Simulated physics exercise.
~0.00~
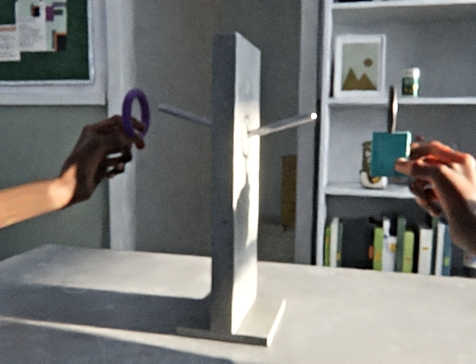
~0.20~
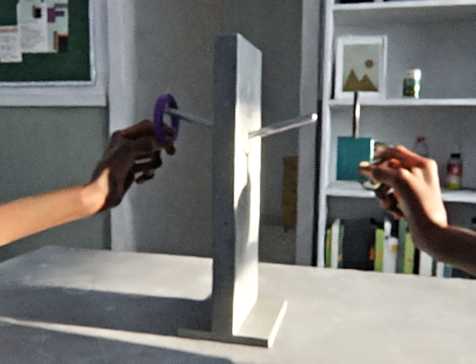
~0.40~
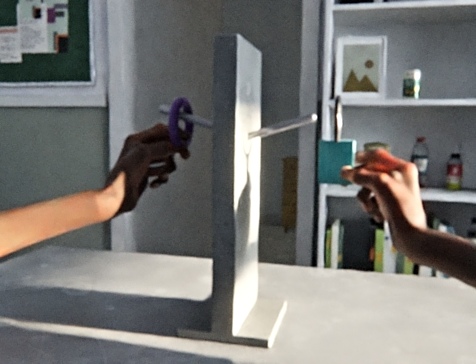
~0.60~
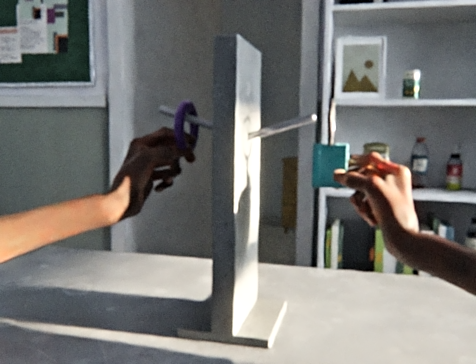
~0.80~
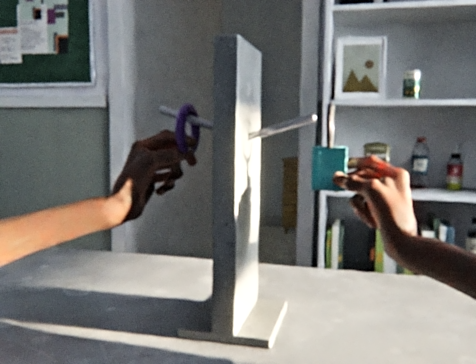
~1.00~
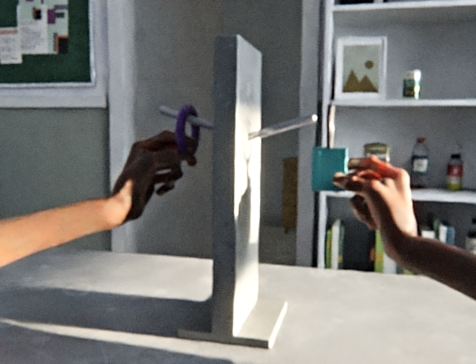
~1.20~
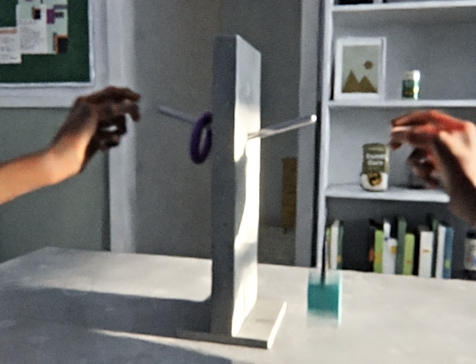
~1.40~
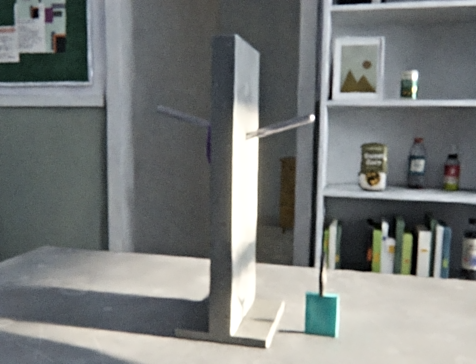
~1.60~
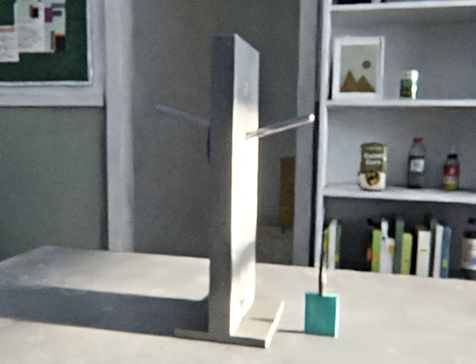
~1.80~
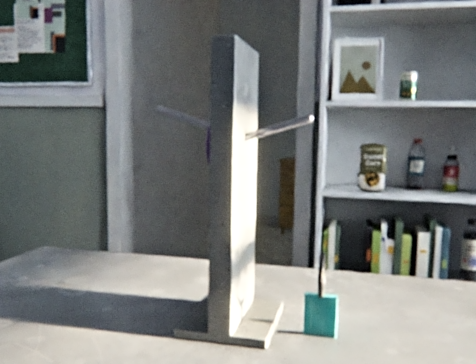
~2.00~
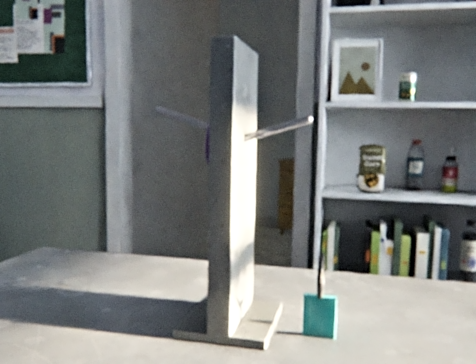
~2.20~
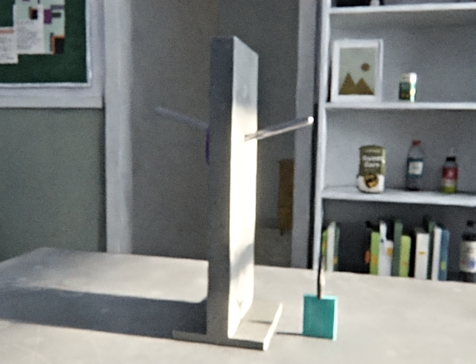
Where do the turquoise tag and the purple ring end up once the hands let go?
The turquoise tag drops and ends up on the table beside the stand. The purple ring stays hooked on the left peg, close against the post.
A turquoise tag drops to the table as hands let go; a purple ring stays hooked.
